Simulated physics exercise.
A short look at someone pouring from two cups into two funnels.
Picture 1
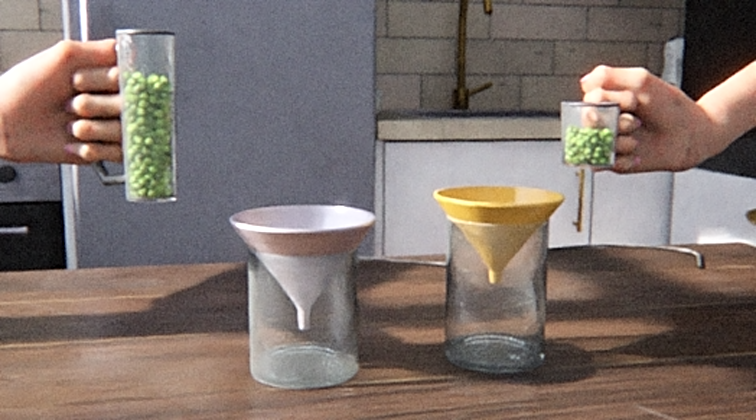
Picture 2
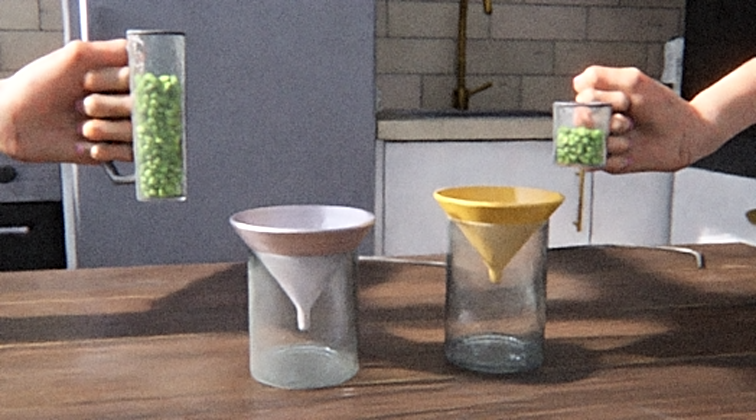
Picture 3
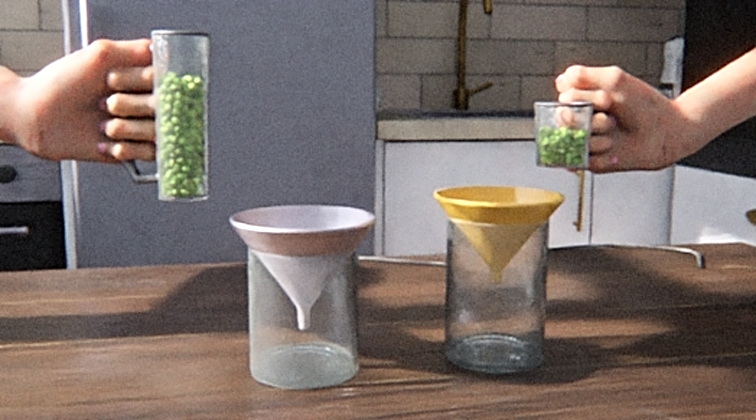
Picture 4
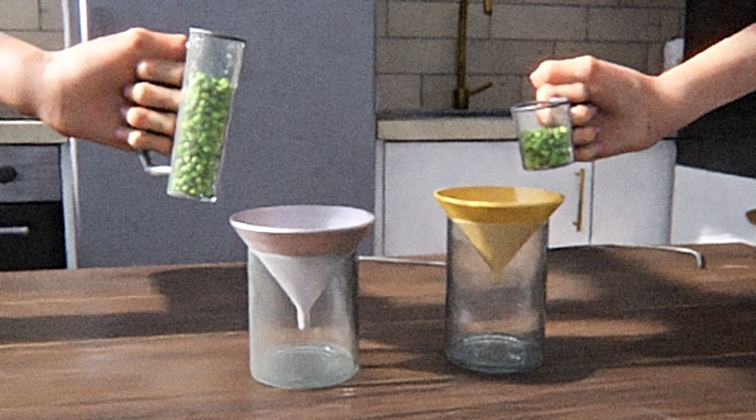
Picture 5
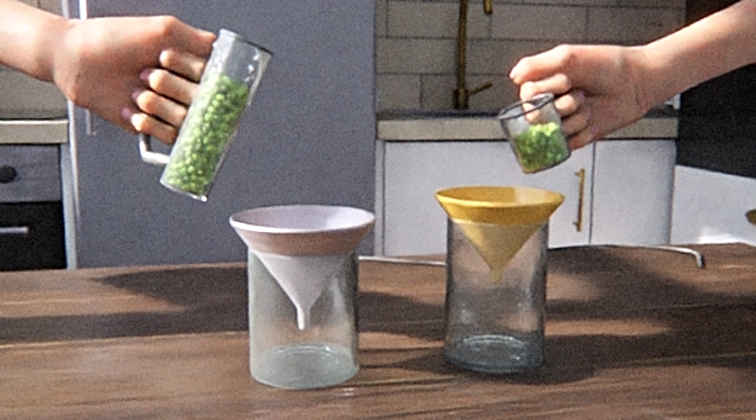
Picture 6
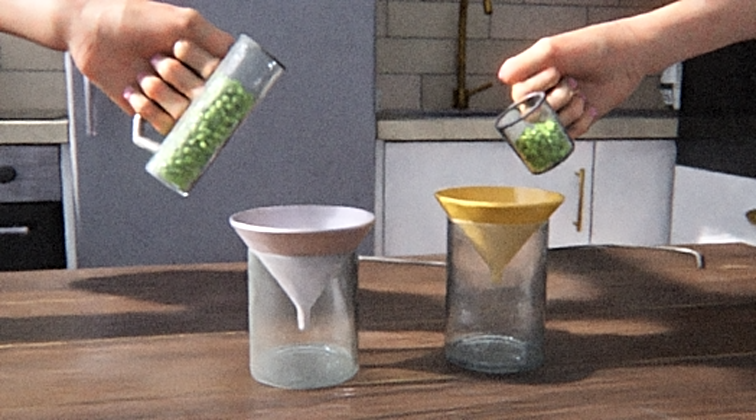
Two hands reach in from the left and right edges of a sunlit kitchen, seen level from across a dark wooden table by a camera that stays still. The left holds a tall clear cup of green peas, the right a small one, near a whitish funnel and a yellow funnel on empty glass jars. Both hands move inward, then steadily tilt their cups toward each other above the jars.
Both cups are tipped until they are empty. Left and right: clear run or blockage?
The left funnel clogs; the right one clogs.
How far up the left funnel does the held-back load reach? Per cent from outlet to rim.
Near 80 %.
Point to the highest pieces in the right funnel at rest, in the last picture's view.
At about (479, 232).
Then, 0.37 s past the last view, left, all still in the cup; right, all still in the cup.
Then, 0.77 s past the last view, left, all still in the cup; right, nearly all still in the cup, a stray few in or over the funnel.
Then, 1.24 s past the last view, left, about half still in the cup, about half in or over the funnel; right, nearly all in or over the funnel, a stray few down in the jar.
Finally, left, all stuck in the funnel, none down in the jar; right, nearly all stuck in the funnel, a stray few down in the jar.
